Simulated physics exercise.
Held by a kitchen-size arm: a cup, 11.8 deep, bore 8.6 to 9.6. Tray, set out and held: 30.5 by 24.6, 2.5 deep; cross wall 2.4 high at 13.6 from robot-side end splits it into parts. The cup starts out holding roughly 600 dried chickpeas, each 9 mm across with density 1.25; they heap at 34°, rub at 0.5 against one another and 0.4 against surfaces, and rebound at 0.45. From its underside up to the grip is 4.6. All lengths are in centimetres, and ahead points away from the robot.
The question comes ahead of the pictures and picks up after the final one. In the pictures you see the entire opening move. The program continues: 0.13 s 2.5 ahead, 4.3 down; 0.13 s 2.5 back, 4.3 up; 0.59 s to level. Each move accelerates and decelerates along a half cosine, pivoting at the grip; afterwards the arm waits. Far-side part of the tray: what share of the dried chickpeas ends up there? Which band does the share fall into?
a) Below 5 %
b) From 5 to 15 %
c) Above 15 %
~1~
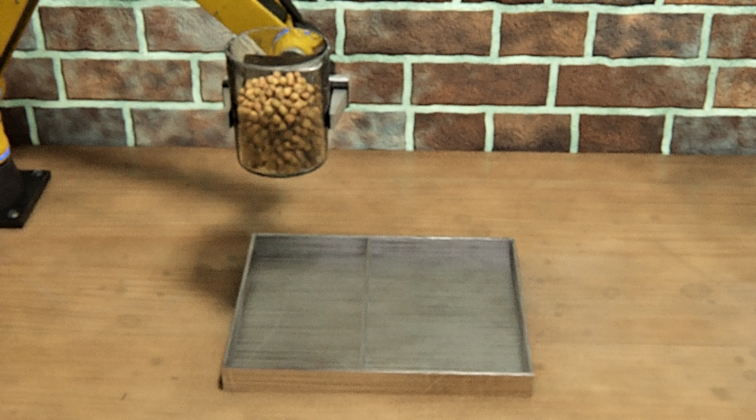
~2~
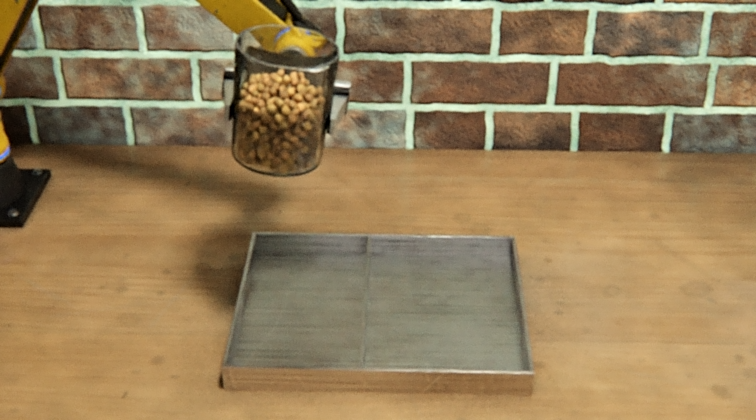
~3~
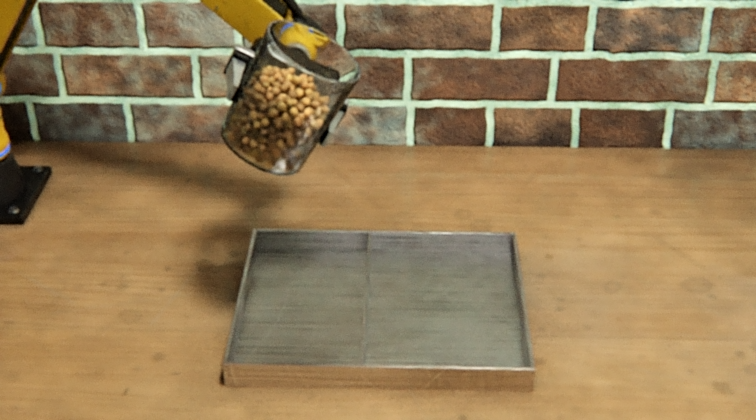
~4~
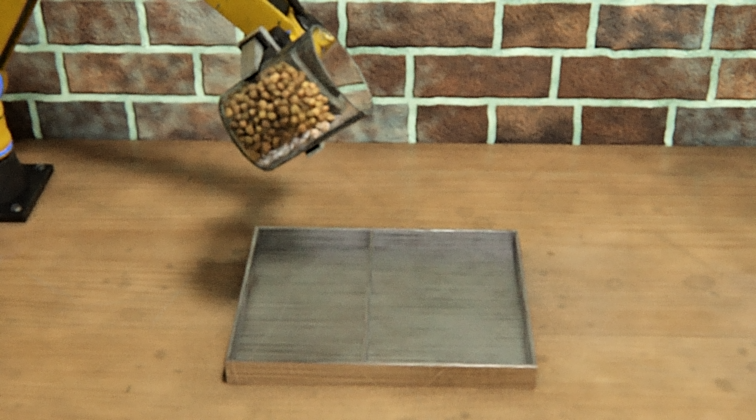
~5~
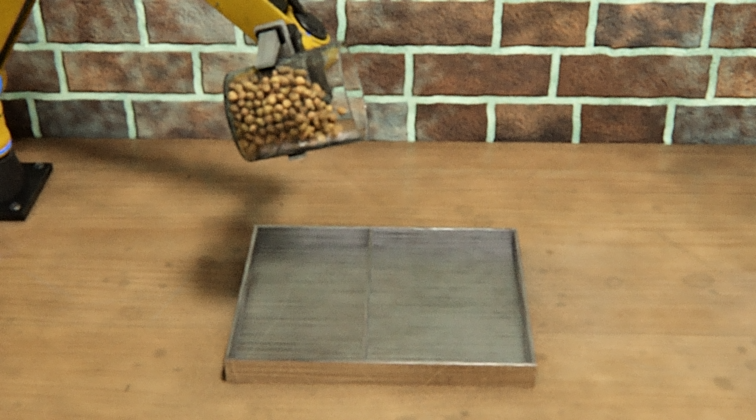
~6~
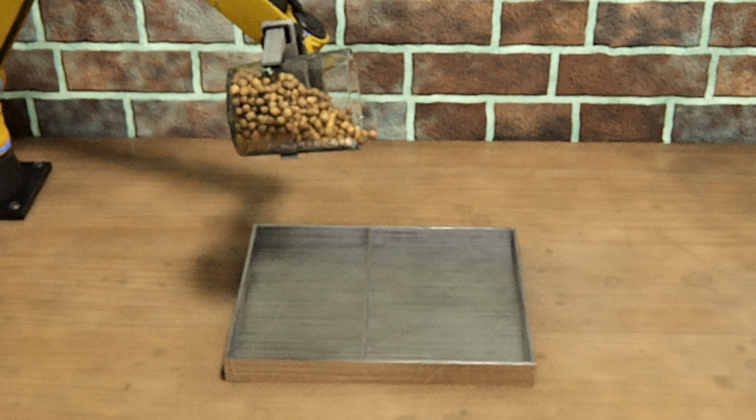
b, from 5 to 15 %.
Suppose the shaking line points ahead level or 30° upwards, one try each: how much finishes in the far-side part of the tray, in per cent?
50 and 55 %.
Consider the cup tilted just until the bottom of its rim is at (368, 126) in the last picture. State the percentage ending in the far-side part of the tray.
The share is about 0 percent.
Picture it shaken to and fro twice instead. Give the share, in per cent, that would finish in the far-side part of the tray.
15 per cent.
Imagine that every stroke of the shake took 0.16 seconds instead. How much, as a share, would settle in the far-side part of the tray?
About 5 per cent, then.
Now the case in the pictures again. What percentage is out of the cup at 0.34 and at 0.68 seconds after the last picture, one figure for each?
First it's 5 percent, and after that 10 percent.
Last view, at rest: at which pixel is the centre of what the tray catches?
Approximately (444, 301) in pixels.
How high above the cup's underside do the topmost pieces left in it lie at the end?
I'd say close to 9.0 cm.
Then, 0.34 s after the last picture, tilted 79° forward, highest piece 27 above the table; 560 in the cup, 10 in the far-side part, 30 in flight or on a rim.
Then, 0.68 s after the last picture, tilted 16° forward, highest piece 31 above the table; 547 in the cup, 50 in the far-side part, 1 in the robot-side part, 2 in flight or on a rim.
Then, 1.05 s after the last picture, level, highest piece 29 above the table; 547 in the cup, 51 in the far-side part, 2 in the robot-side part.
Then, 2.10 s after the last picture, level, highest piece 29 above the table; 547 in the cup, 51 in the far-side part, 2 in the robot-side part.
Final count, 547 in the cup, 51 in the far-side part, 2 in the robot-side part. That is 8 % in the far-side part of the tray.
